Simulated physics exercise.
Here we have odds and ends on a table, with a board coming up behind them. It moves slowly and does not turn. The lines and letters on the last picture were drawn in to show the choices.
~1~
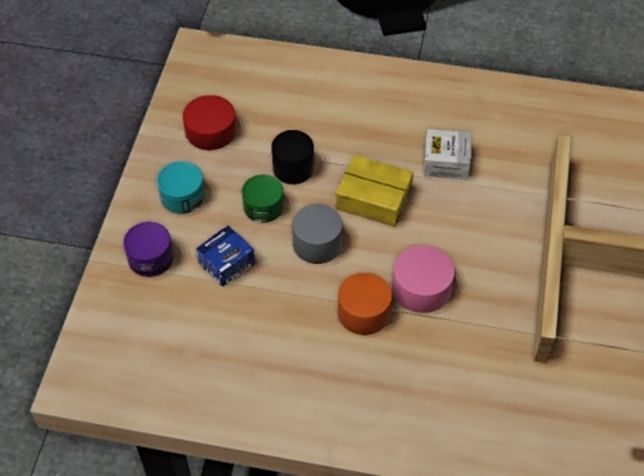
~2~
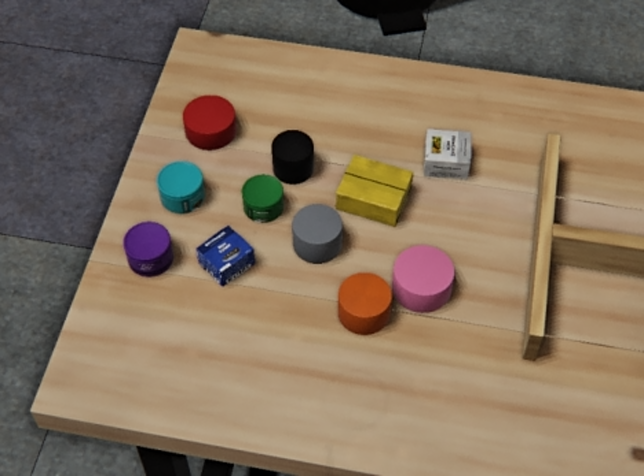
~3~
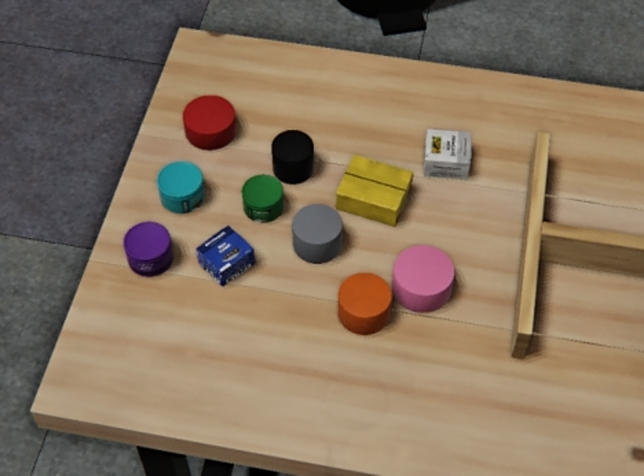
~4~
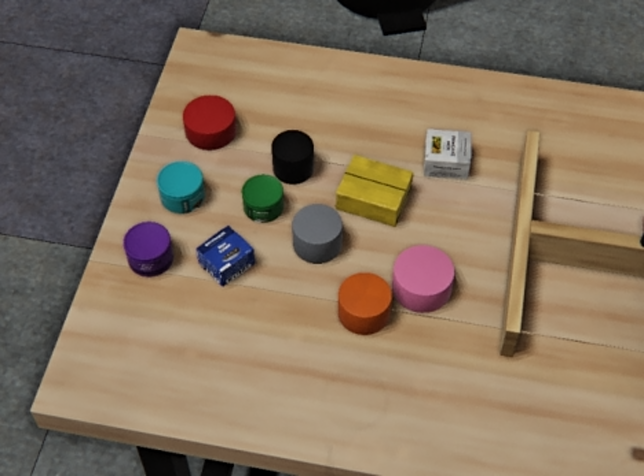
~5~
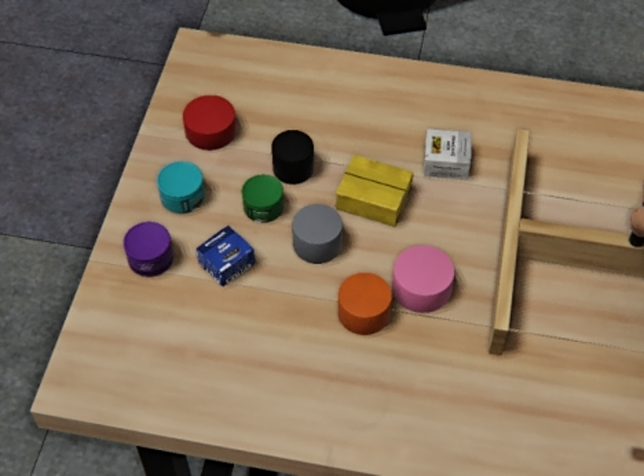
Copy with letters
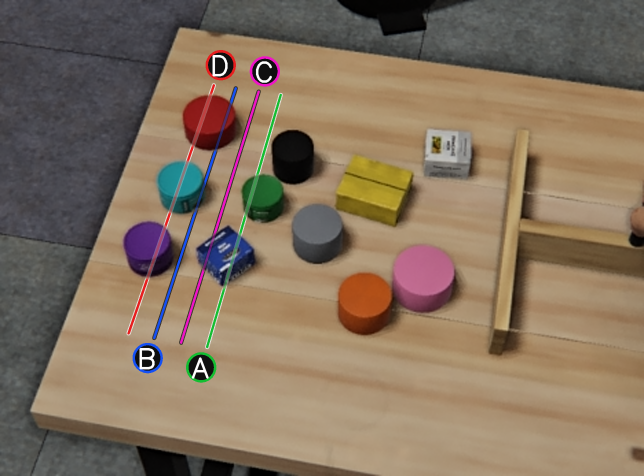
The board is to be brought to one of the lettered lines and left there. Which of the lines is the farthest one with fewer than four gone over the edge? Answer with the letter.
Stop at B.
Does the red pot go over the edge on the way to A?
No.
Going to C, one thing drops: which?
The purple tub goes over.
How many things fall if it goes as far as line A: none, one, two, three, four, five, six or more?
The count is none.
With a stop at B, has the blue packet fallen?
No.
On the marked copy, A at (247, 210); B at (198, 203); C at (223, 206); D at (175, 199).
With B. Early on, board (398, 205); white packet (382, 144); orange tin (337, 311).
Further on, board (285, 187); turquoise jar (160, 189); purple tub (139, 250).
At the end, board (200, 174); purple tub over the edge; black pot over the edge; three fallen.
As for the rest, A is within the limit but short; C is within the limit but short; D drops six.
